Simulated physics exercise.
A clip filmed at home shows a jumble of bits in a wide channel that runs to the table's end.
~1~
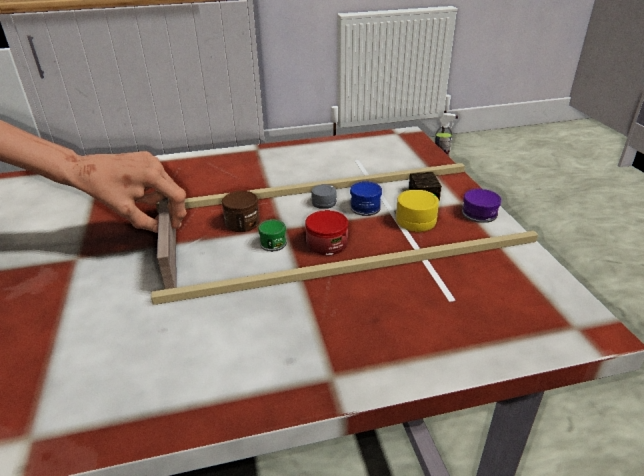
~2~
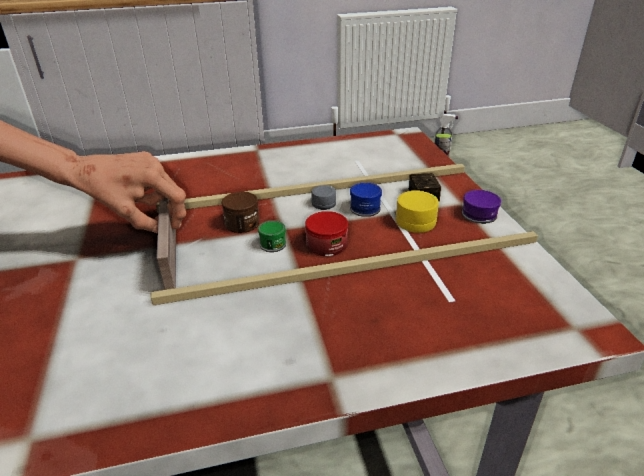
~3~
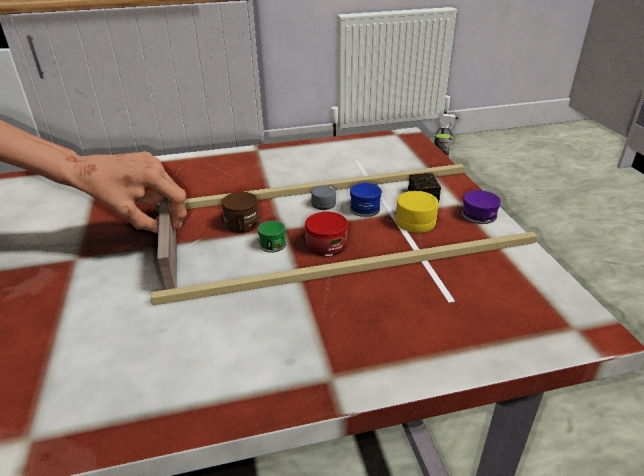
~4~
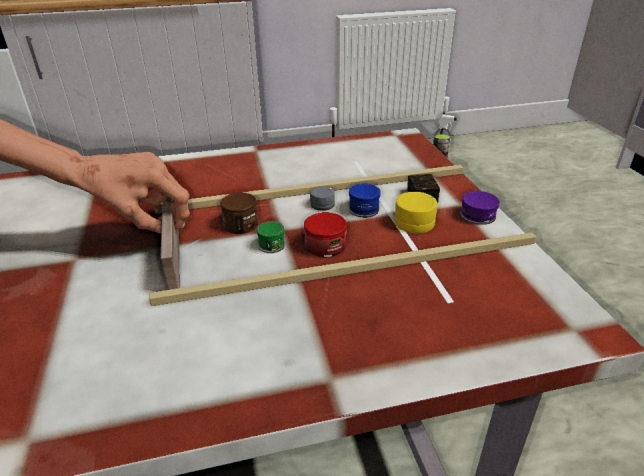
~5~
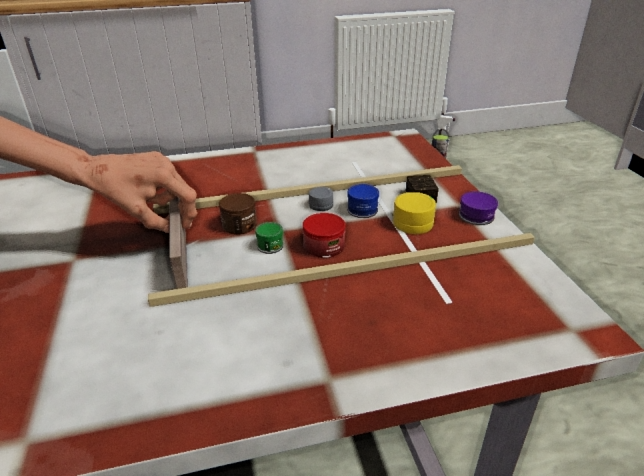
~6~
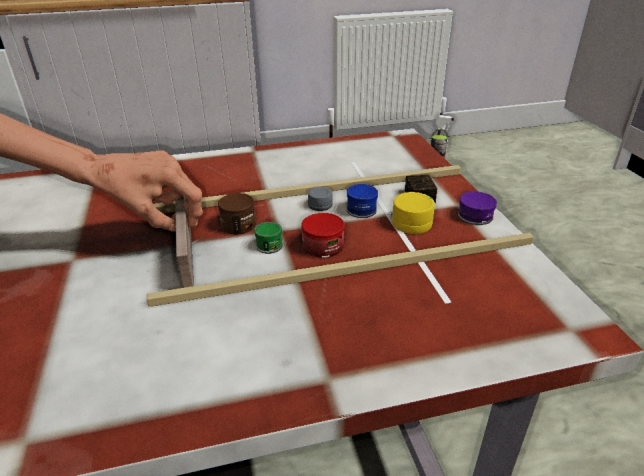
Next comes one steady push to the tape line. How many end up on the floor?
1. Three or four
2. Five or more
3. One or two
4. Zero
4, zero.
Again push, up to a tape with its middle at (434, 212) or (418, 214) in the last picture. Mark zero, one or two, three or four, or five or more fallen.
Taking the spots in order - one or two, then none.
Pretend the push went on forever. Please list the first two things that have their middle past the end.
In order: The purple tin, the blue tin.
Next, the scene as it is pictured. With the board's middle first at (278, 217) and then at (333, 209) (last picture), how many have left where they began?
The counts are 3 and 5.
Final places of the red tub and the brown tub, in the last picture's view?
Final pixels, roughly: (426, 228) for the first, (398, 193) for the other.
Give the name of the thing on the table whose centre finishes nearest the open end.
It's the purple tin that ends nearest.
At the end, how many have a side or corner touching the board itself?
My count gives 4.
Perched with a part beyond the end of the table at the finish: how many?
I count 0 overhanging.
Soon after, none off yet; purple tin at rest near (477, 208); black block at rest near (421, 189); yellow lid at rest near (413, 213).
At rest, the number that fall off is zero.
